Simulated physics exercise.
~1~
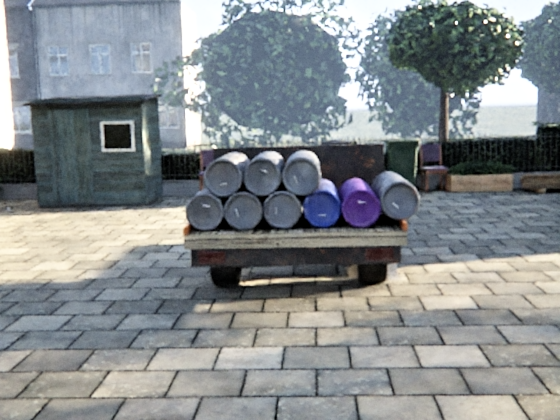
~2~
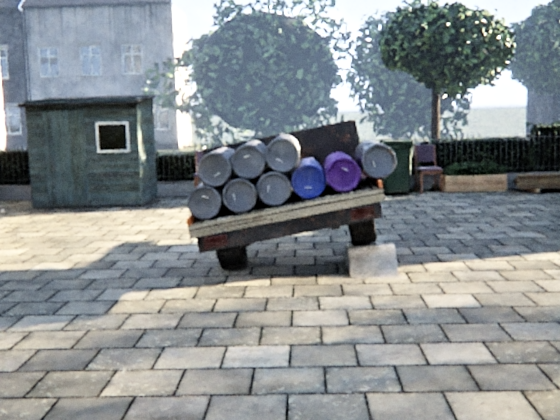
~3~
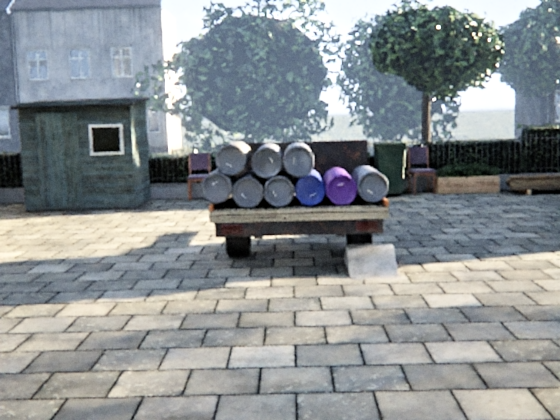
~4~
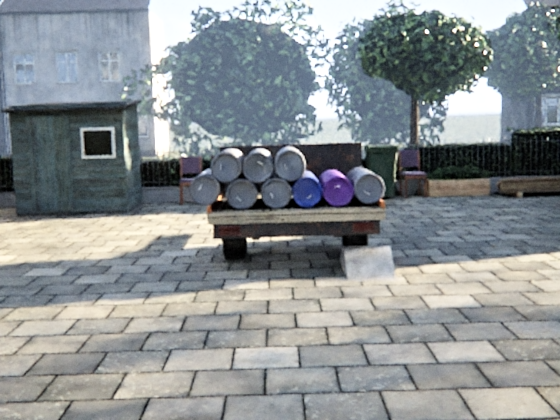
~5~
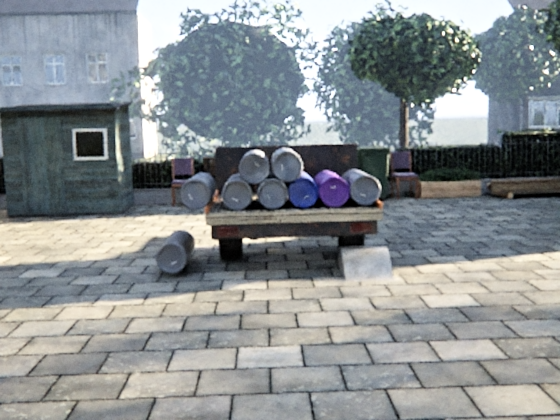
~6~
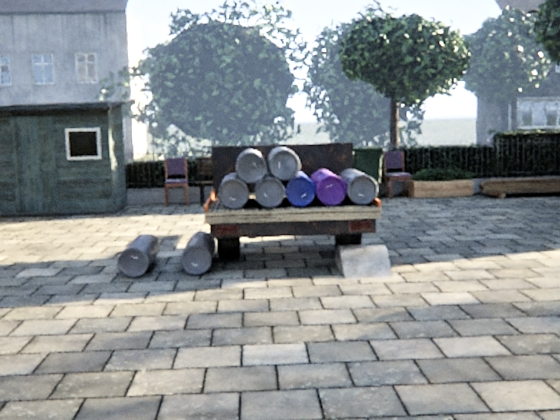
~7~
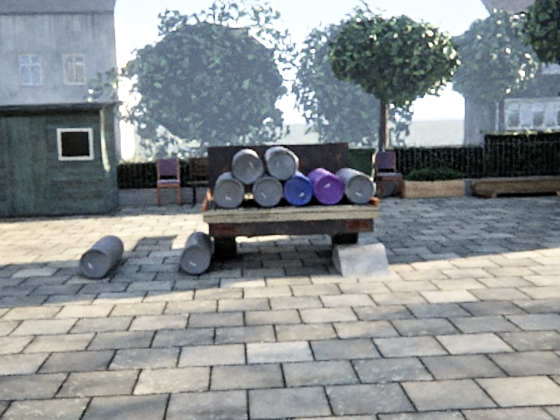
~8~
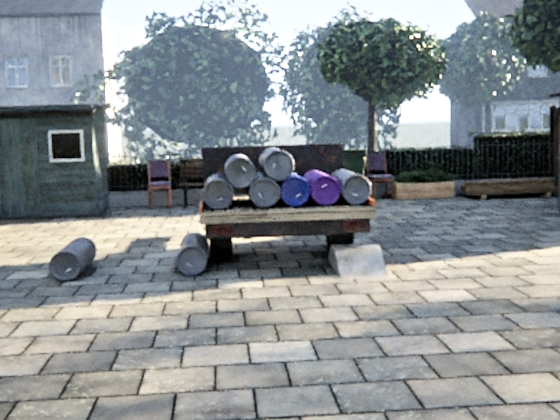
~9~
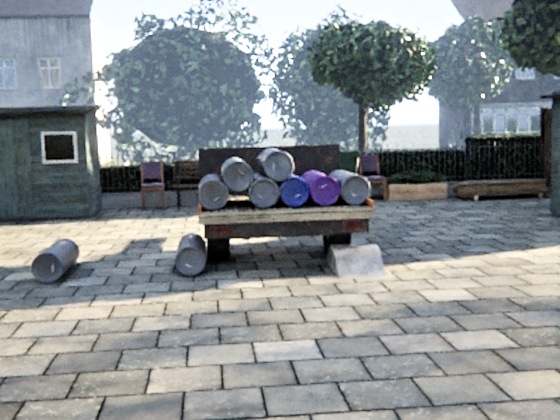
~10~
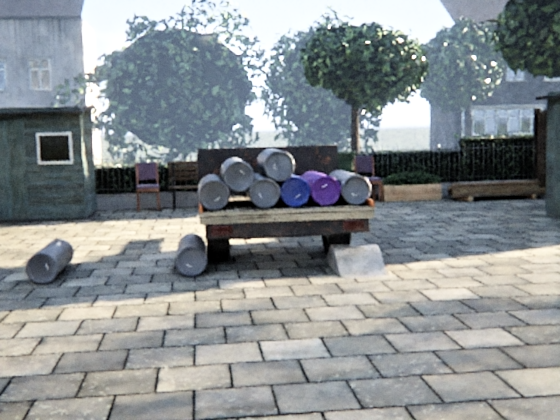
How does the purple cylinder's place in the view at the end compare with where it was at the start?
At the end the purple cylinder appears further left and slightly higher in the view than it did at the start.
